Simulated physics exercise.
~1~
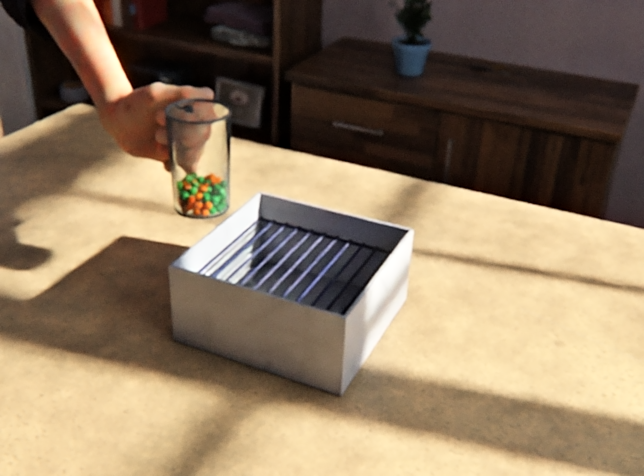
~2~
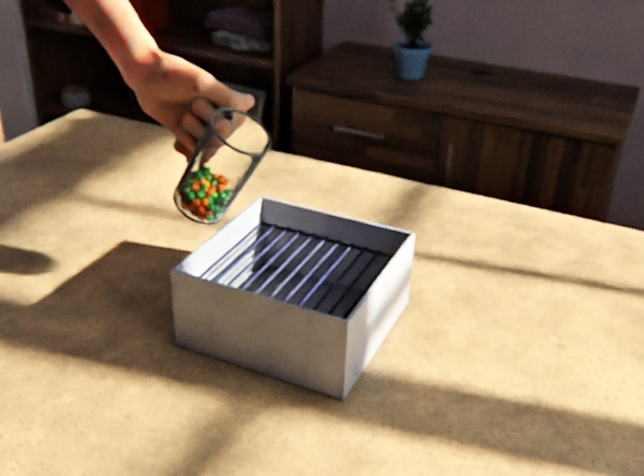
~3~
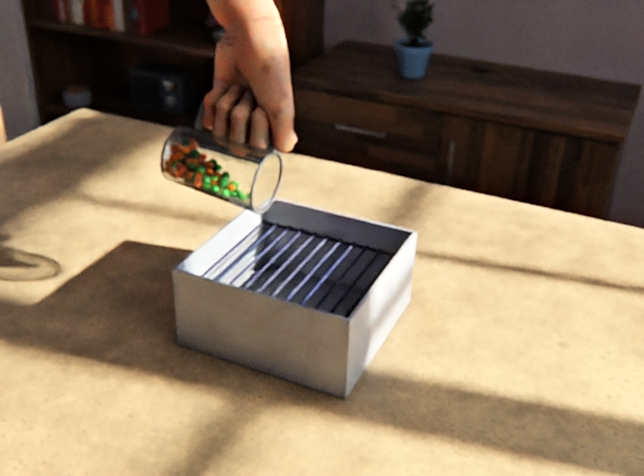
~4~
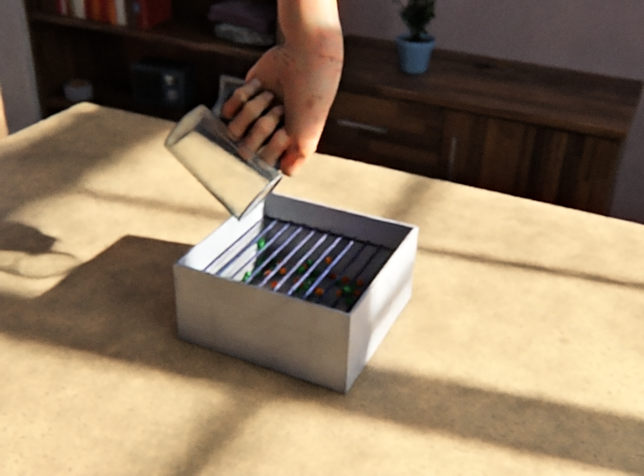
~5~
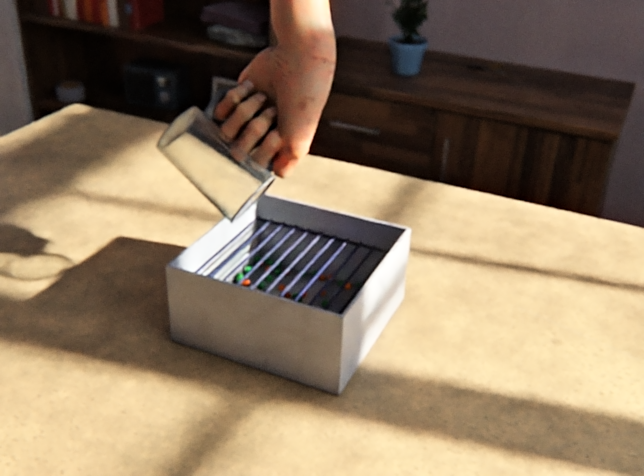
A hand tips a glass of orange and green pieces, which fall through a box's wires.
